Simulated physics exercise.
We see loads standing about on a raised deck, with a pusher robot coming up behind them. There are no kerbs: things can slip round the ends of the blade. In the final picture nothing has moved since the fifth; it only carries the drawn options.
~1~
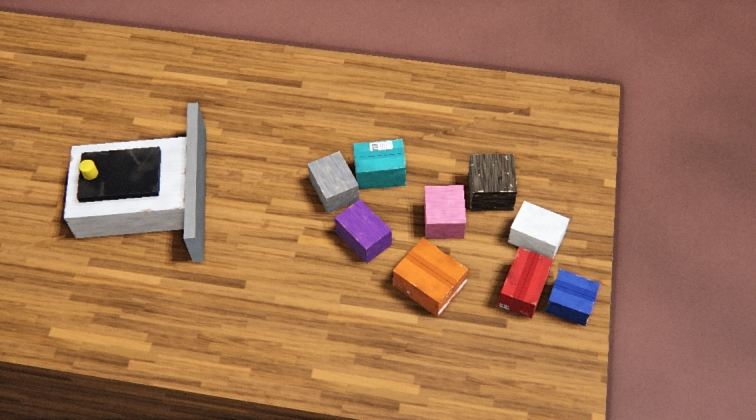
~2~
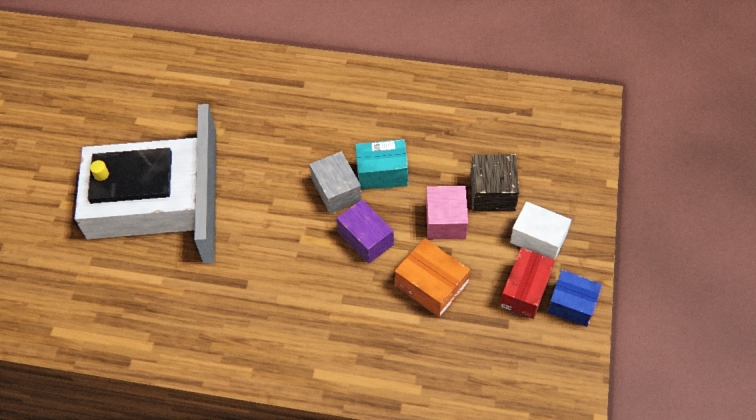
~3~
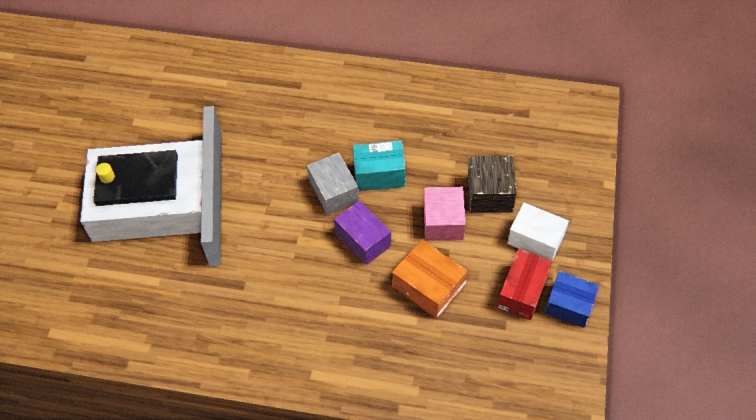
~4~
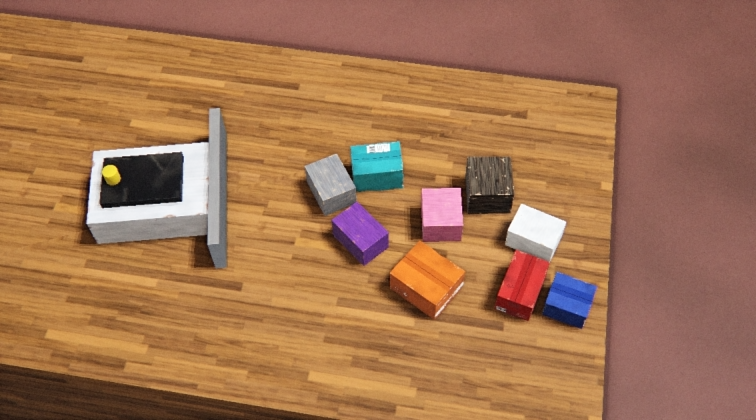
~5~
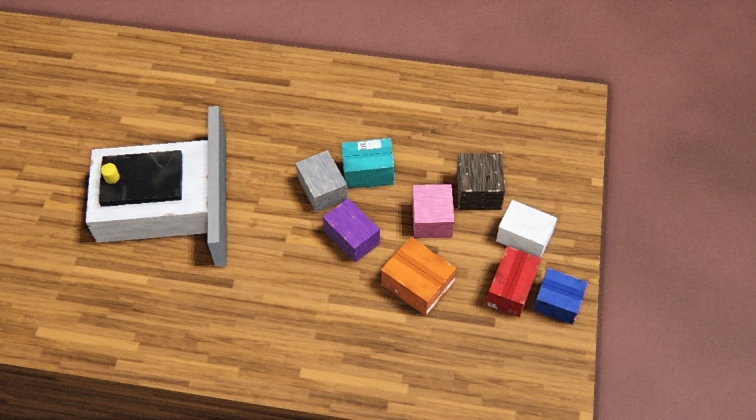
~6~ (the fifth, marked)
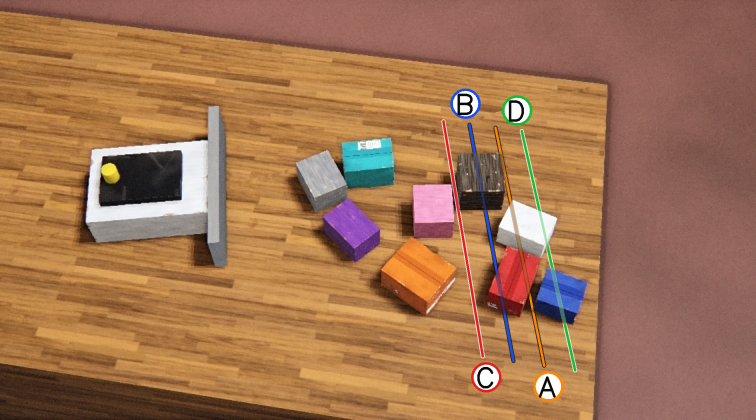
At first, a white pusher robot with a wide grey blade stands at the left of a wooden deck, apart from a loose group of colourful boxes and crates. It then creeps right, narrowing the gap without touching them, while the loads stay put on the deck and the view shifts slightly.
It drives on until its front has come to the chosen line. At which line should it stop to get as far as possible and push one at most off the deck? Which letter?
No farther than B.
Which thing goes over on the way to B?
The blue box goes over.
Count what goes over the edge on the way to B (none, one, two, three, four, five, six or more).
In all, one.
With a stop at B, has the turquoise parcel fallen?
No.
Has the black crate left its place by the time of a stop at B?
Yes.
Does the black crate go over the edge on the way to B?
No.
On the marked copy, A at (518, 237); B at (490, 233); C at (462, 229); D at (547, 241).
Taking B. A third of the way, robot (244, 190); turquoise parcel (376, 165); grey crate (336, 187).
Two thirds of the way, robot (344, 203); black crate (502, 176); pink crate (471, 218).
When it is over, robot (422, 214); blue box over the edge; white crate (591, 227); one fallen.
As for the rest, A drops three; C is within the limit but short; D drops five.
